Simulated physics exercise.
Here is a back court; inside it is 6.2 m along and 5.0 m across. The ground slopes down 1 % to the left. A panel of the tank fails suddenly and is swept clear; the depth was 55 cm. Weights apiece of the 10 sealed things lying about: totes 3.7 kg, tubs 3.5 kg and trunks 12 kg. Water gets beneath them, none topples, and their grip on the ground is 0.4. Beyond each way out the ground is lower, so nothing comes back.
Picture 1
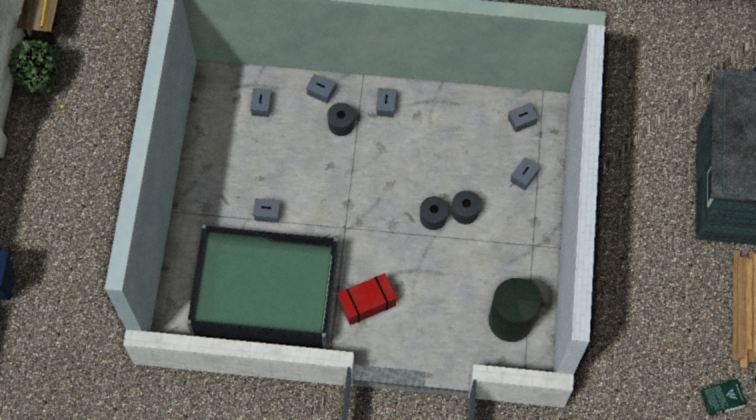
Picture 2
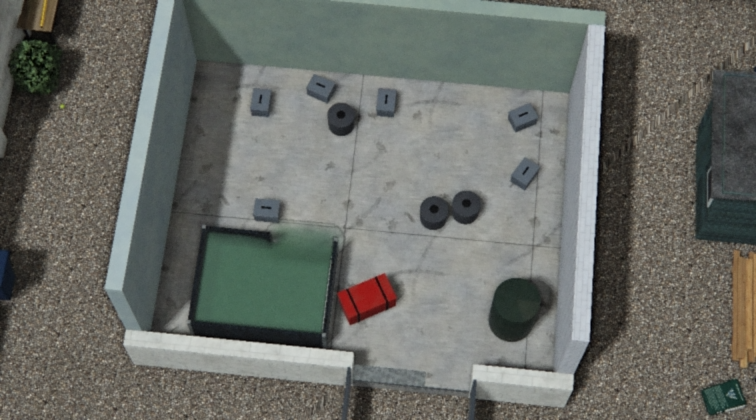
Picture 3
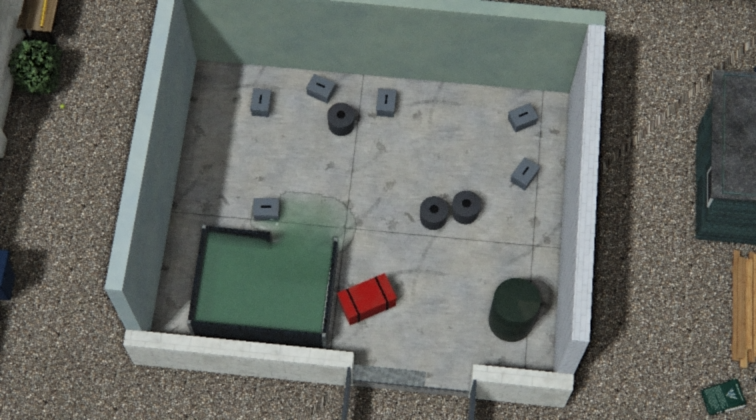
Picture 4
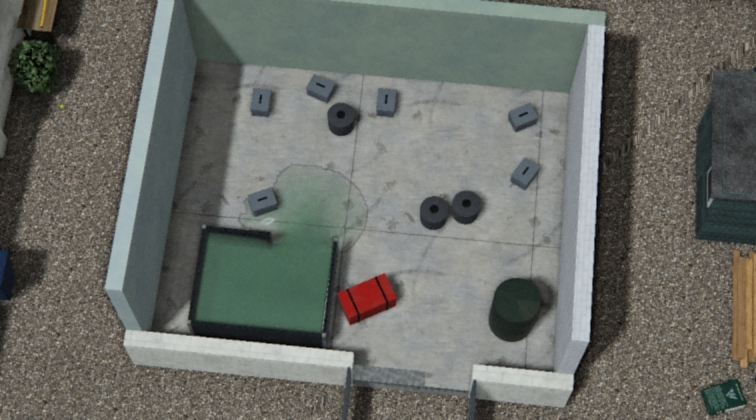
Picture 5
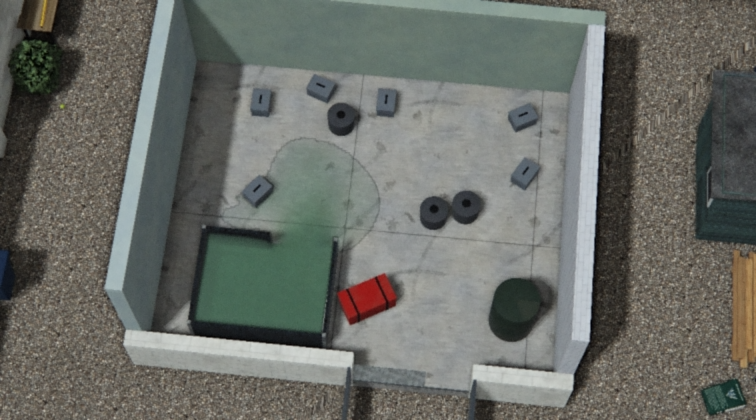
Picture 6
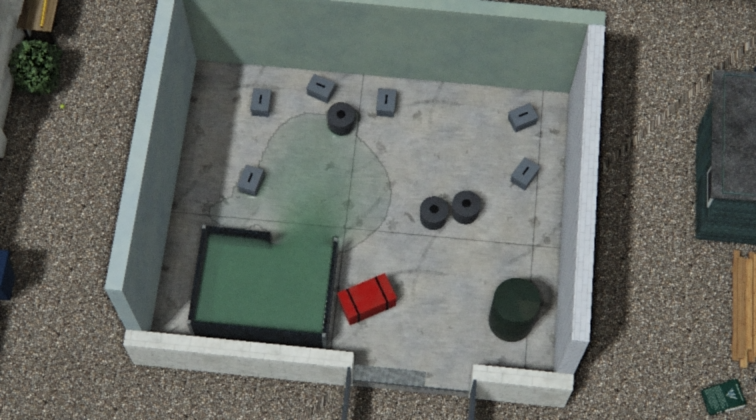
Green-tinted water spilled through a gap in the back side of the tank and spread across the courtyard floor, nudging one small grey tub up and to the left while the red trunk stayed still.
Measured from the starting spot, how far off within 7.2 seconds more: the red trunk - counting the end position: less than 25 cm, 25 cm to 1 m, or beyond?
The red trunk barely shifts.
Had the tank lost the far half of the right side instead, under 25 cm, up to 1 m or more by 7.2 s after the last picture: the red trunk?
In that case the red trunk gets carried off.
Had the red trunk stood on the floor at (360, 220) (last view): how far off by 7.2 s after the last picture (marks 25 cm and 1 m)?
It travels far.
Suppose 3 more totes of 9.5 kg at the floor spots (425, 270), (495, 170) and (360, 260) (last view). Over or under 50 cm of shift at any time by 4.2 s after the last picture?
In that order: Under, less, short of it.
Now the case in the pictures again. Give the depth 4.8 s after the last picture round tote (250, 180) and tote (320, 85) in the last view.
Roughly 4 and 10 cm.
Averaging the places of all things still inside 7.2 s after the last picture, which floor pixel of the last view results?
Near (384, 246).
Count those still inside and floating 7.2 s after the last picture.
6 of them.
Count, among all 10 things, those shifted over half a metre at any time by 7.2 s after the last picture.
9 of them.
Then, 0.9 s after the last picture the red trunk is near (367, 295), 0.0 m from its start, aground; 0 of 10 are out; 2 afloat.
Then, 2.8 s after the last picture the red trunk is near (367, 295), 0.0 m from its start, aground; 0 of 10 are out; 6 afloat.
Then, 4.8 s after the last picture the red trunk is near (367, 295), 0.0 m from its start, aground; 0 of 10 are out; 5 afloat.
Then, 7.2 s after the last picture the red trunk is near (367, 295), 0.0 m from its start, aground; 0 of 10 are out; 6 afloat.
